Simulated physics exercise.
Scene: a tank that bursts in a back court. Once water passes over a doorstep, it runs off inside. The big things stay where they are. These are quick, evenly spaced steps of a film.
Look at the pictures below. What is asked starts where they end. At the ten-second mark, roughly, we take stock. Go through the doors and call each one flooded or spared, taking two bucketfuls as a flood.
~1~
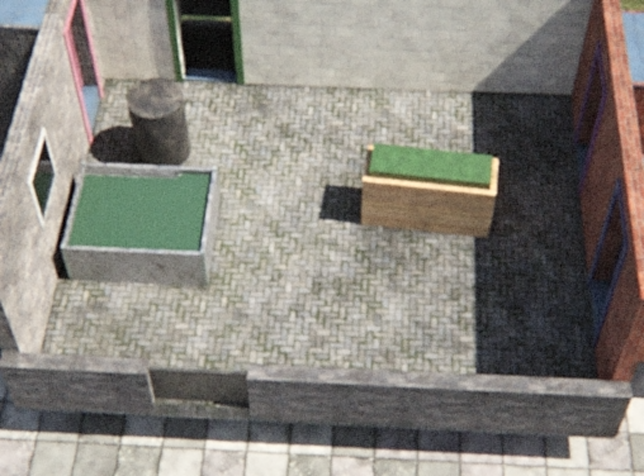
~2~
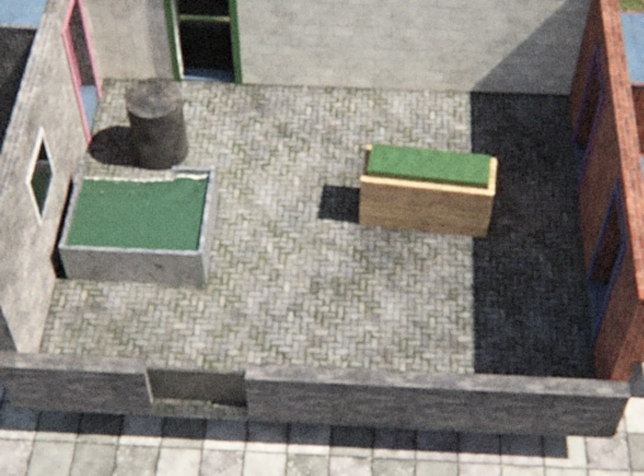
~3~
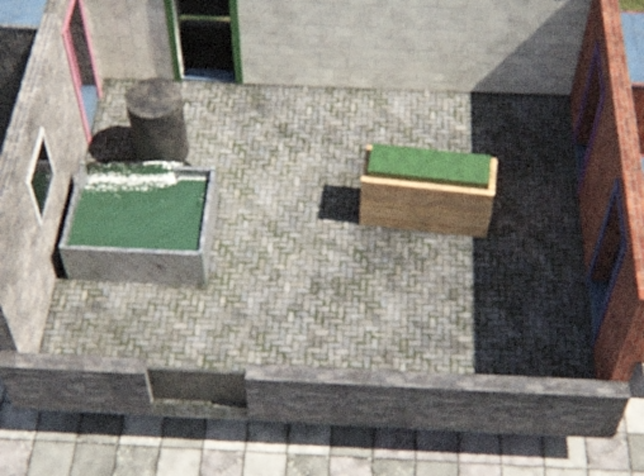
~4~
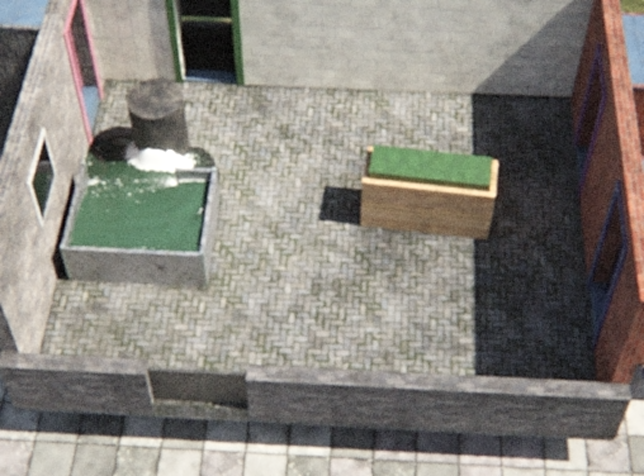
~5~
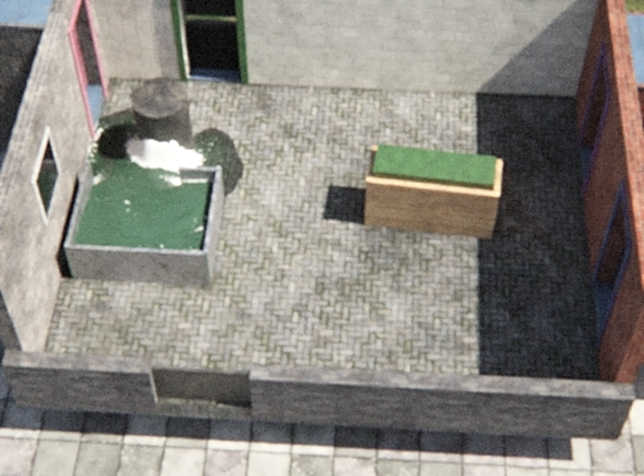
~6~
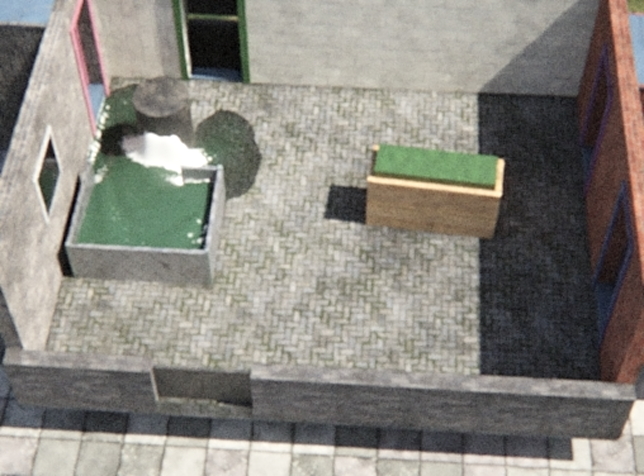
Pink door: Spared, purple door: Flooded, green door: Flooded, blue door: Spared.
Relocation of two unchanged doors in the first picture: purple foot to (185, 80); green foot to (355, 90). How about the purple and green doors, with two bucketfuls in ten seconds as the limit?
Note: Purple beats the limit, green does not reach the limit.
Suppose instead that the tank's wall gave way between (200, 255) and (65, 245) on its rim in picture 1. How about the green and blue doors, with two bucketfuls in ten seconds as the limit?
Green does not overflow; blue does not overflow.
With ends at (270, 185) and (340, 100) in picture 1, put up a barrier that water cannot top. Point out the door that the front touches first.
I'd go with the one in pink.
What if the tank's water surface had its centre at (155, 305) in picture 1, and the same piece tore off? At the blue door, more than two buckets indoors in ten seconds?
Blue: Undershoots.
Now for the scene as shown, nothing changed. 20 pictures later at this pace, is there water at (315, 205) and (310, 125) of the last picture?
Taken in order, drenched then drenched.
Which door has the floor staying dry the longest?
Looks like the blue-painted one.
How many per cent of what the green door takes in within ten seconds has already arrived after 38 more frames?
That comes out to 95 per cent by my count.
A moment on, water covers 20 % of the floor; the pink door under two buckets in, the purple door not reached, the green door not reached, the blue door not reached.
Next, water covers 35 % of the floor; the pink door under two buckets in, the purple door not reached, the green door under two buckets in, the blue door not reached.
Then, water covers 45 % of the floor; the pink door under two buckets in, the purple door not reached, the green door over two buckets in, the blue door not reached.
Later, water covers 70 % of the floor; the pink door under two buckets in, the purple door over two buckets in, the green door over two buckets in, the blue door wet at the sill, nothing in.
In the end, water covers 90 % of the floor; the pink door under two buckets in, the purple door far over two buckets in, the green door over two buckets in, the blue door wet at the sill, nothing in.
